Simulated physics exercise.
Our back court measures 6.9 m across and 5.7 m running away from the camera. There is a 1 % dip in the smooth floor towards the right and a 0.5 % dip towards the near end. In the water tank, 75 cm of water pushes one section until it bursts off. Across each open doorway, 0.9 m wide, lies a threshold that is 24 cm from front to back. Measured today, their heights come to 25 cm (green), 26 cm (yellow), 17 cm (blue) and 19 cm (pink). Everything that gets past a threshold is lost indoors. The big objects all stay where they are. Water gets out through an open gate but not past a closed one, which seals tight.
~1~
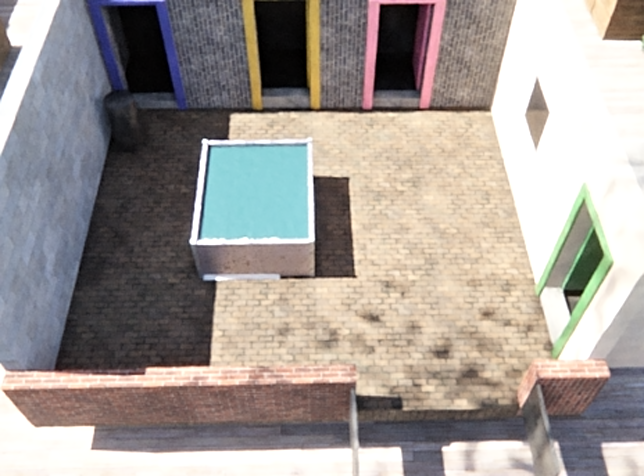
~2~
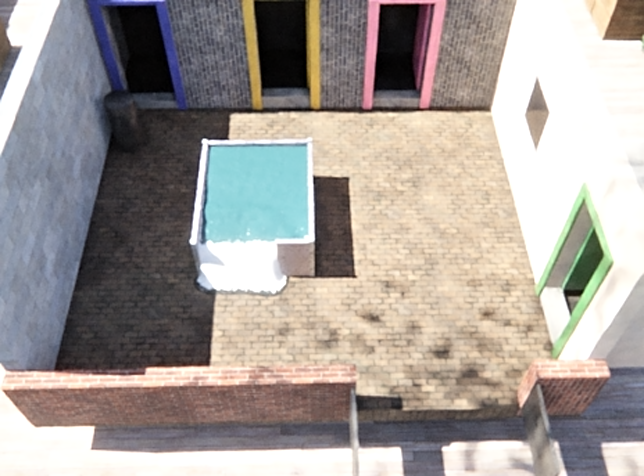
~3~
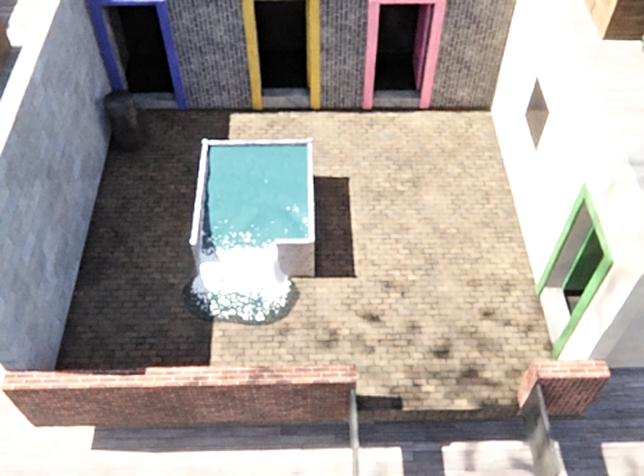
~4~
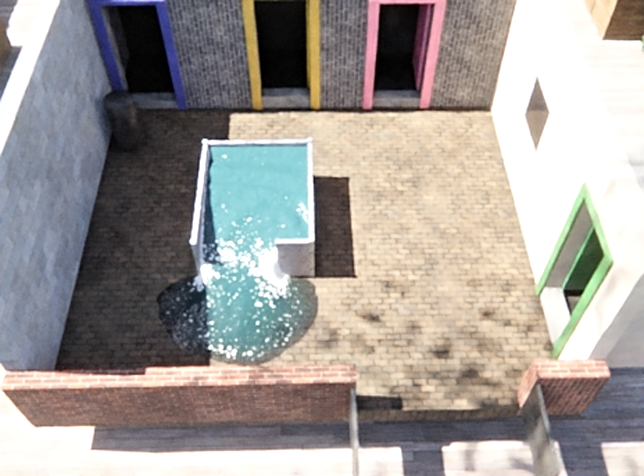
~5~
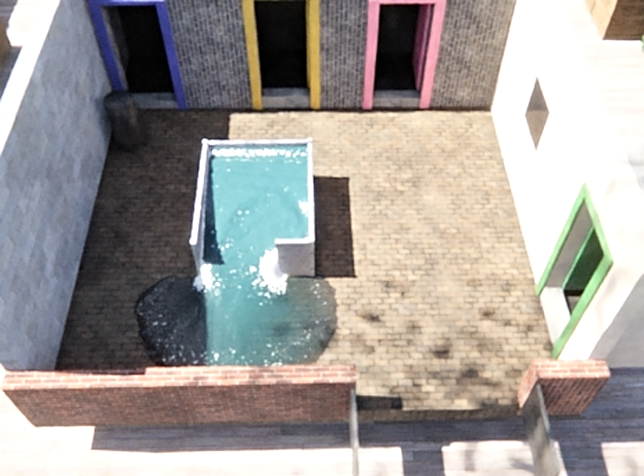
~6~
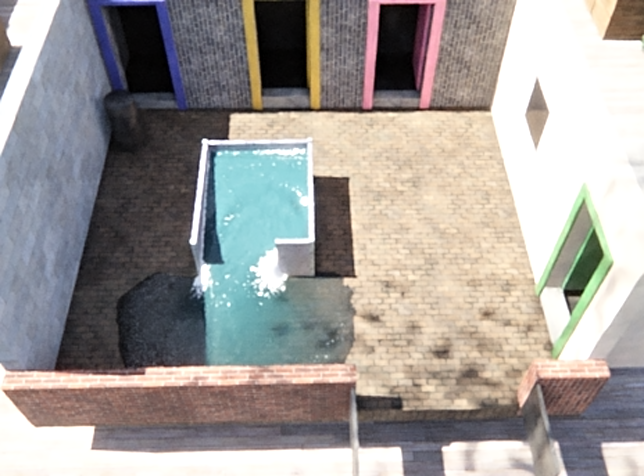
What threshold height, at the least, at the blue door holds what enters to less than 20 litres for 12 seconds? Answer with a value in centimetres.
A height of roughly 6.5 cm.
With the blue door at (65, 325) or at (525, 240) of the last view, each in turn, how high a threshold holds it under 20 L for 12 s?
First place around 18 cm, second around 6.5 cm.
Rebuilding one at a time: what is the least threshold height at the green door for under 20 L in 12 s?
Green - roughly 12.0 cm.
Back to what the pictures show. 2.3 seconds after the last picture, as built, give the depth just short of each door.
Depths in cm - green: 18, yellow: 0, blue: 0, pink: 0.
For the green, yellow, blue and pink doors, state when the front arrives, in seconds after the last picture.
Arrives: Green 1.8 s / yellow 3.8 s / blue 3.2 s / pink 5.0 s.
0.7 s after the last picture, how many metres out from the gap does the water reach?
Around 3.2 m from the gap.
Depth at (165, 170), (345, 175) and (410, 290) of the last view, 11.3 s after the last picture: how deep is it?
Around 5 cm, 2 cm and 5 cm.
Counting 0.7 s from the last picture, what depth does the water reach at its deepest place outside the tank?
Around 44 centimetres.
Then, 0.7 s after the last picture water covers 20 % of the floor, deepest (44 cm) near (226, 395); it has not reached the blue door.
Then, 2.3 s after the last picture water covers 50 % of the floor, deepest (32 cm) near (48, 398); it has not reached the blue door.
Then, 11.3 s after the last picture water covers 95 % of the floor, deepest (12 cm) near (531, 321); 5 cm at the blue door, 0 litres in over its 17 cm threshold.
At the blue door as built, the water peaked near 11 cm, 6.3 s after the last picture.
Run again over the same 12 s with other heights there, 32 litres in over 5.5 cm, 13 litres over 7.5 cm. The limit of 20 litres is kept from about 6.5 cm up.
